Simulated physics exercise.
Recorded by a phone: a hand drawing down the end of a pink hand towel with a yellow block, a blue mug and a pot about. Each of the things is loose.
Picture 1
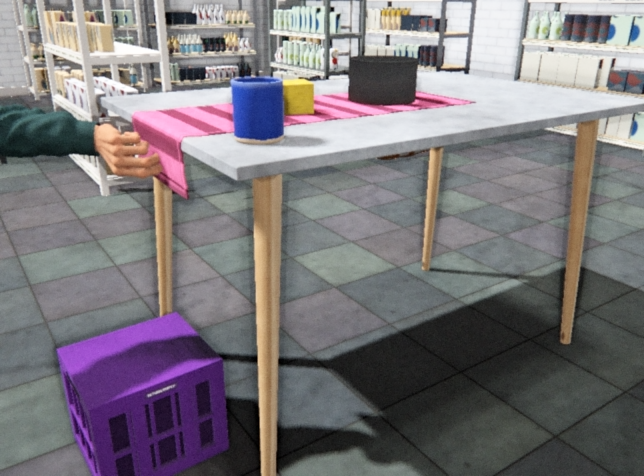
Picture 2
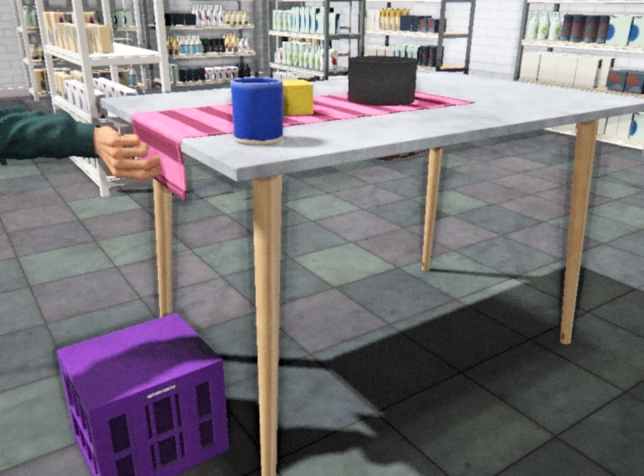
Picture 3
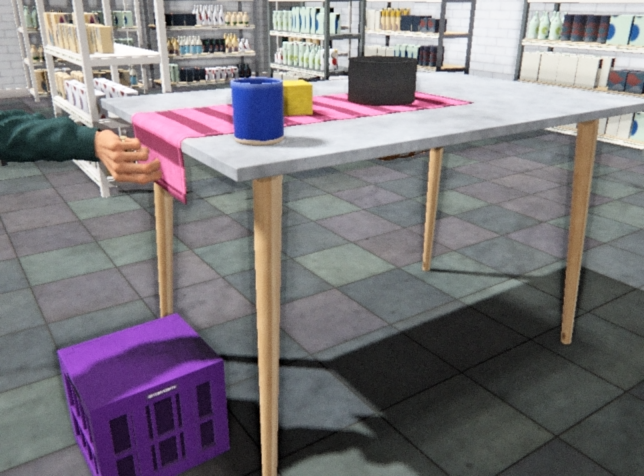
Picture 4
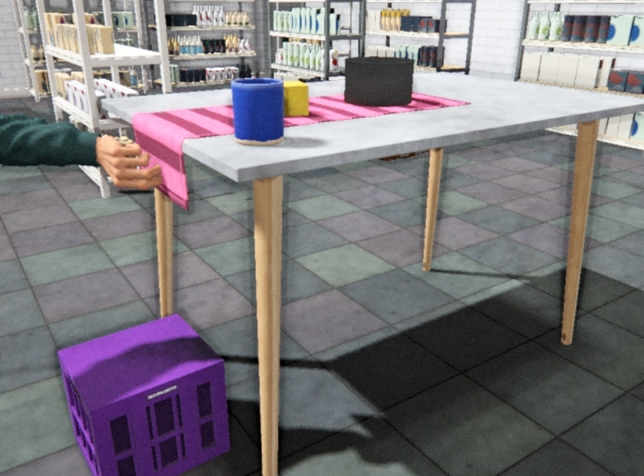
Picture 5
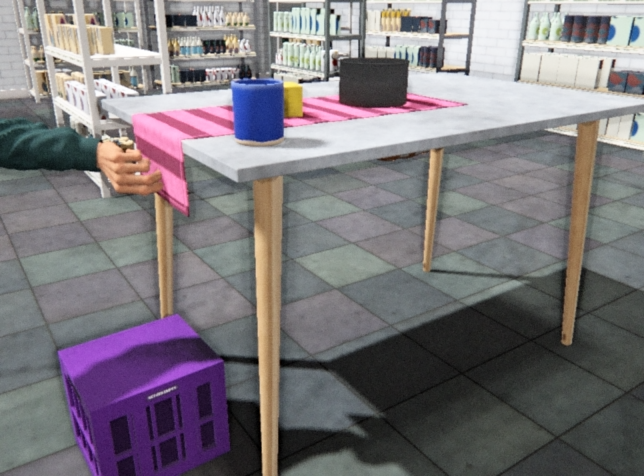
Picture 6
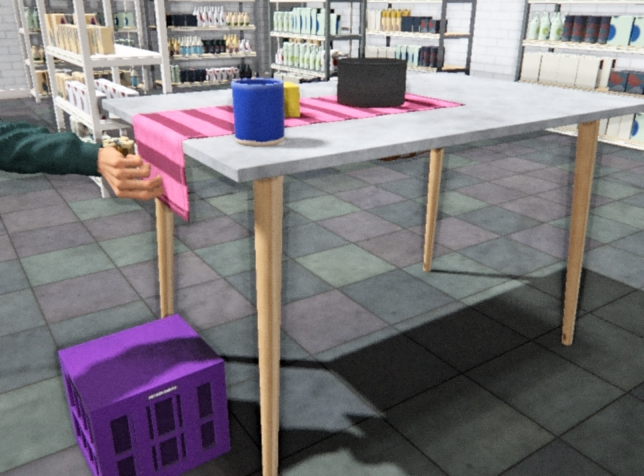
In a shop with stocked shelves, a hand slowly drew the hanging end of a pink striped cloth down a little, and the yellow block and dark pot shifted slightly left while the blue mug barely moved.
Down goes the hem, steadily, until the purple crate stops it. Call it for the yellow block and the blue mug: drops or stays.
Calls: Yellow block: Drops; blue mug: Stays.
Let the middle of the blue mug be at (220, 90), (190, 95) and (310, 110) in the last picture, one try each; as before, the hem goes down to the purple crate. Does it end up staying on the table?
At the first place it ends up off, at the second it ends up off, and at the third it does not leave.
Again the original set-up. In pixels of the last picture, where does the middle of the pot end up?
Somewhere close to pixel (243, 92) in the last view.
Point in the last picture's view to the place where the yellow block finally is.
(123, 325).
Then, 1.20 s later than the last view, hem going down; block carried along near (207, 107); mug as before.
Then, 2.28 s later than the last view, hem going down; block down below near (123, 325); mug as before.
Finally, hem on the crate; block down below near (123, 325); mug as before. The yellow block falls off and the blue mug remains up there.
